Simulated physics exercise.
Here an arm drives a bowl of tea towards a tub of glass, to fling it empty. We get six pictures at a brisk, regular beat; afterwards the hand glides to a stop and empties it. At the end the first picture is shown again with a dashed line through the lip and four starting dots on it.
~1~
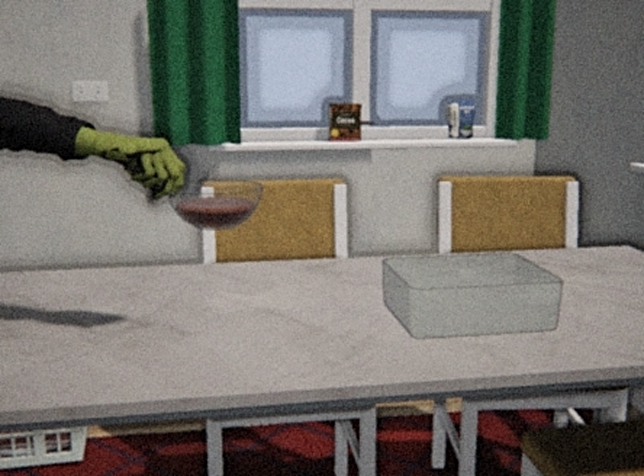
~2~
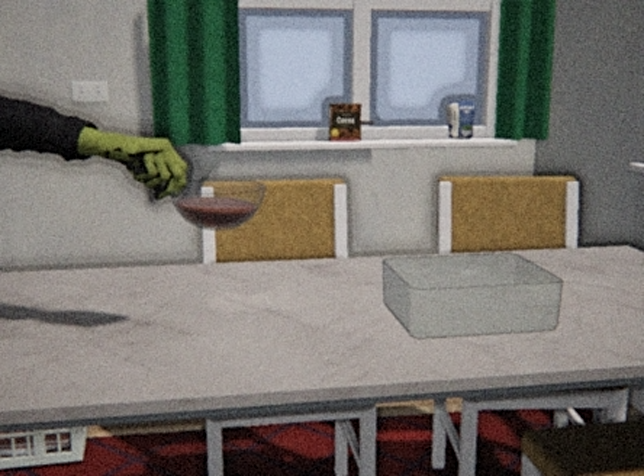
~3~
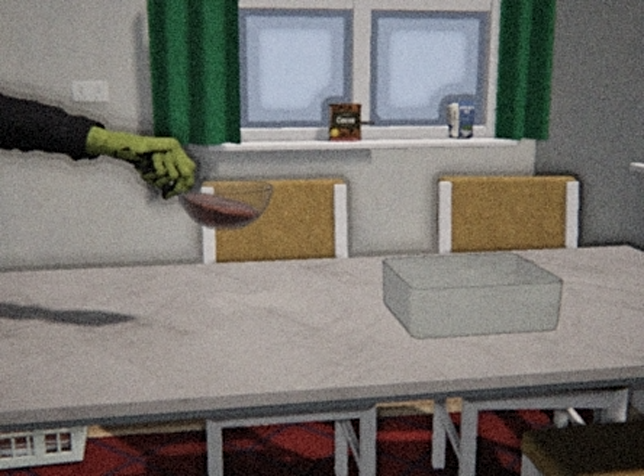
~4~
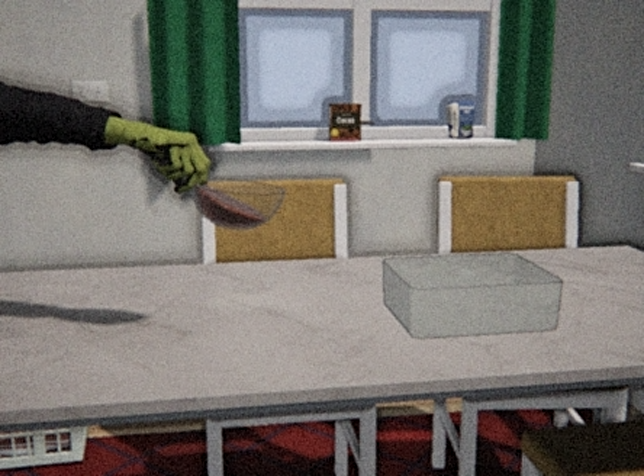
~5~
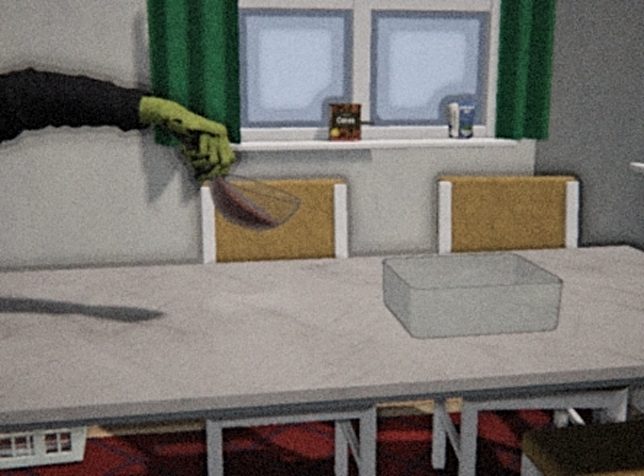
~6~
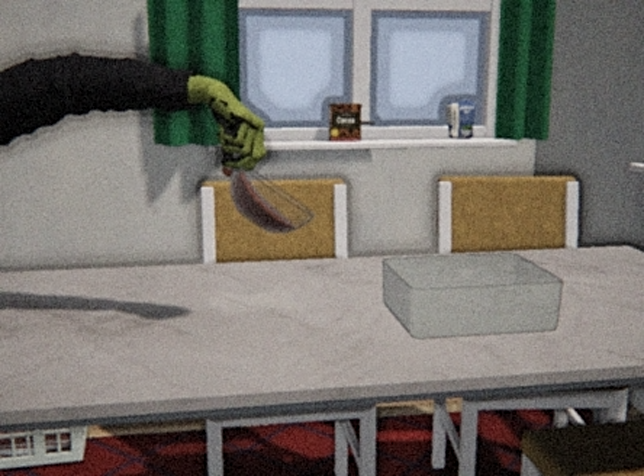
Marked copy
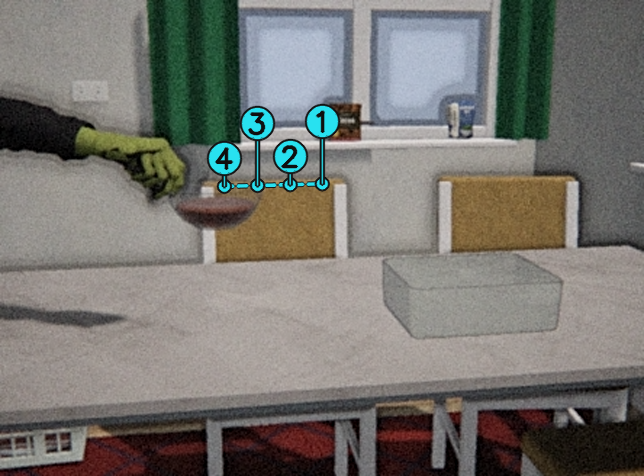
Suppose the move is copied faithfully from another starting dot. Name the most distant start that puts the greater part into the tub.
Choose 2.
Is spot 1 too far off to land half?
No, that is safe.
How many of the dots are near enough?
Two.
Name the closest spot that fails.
That is spot 3.
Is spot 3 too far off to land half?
Yes.
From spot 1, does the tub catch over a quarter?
Yes, it does.
On the marked copy, 1 at (322, 183); 2 at (290, 184); 3 at (257, 185); 4 at (224, 186).
With 1, about 71 % lands in the tub, 5 % falls short and 23 % goes beside or beyond.
With 2, about 69 % lands in the tub, 17 % falls short and 14 % goes beside or beyond.
With 3, about 14 % lands in the tub, 81 % falls short and 5 % goes beside or beyond.
With 4, about 0 % lands in the tub, 96 % falls short and 4 % goes beside or beyond.
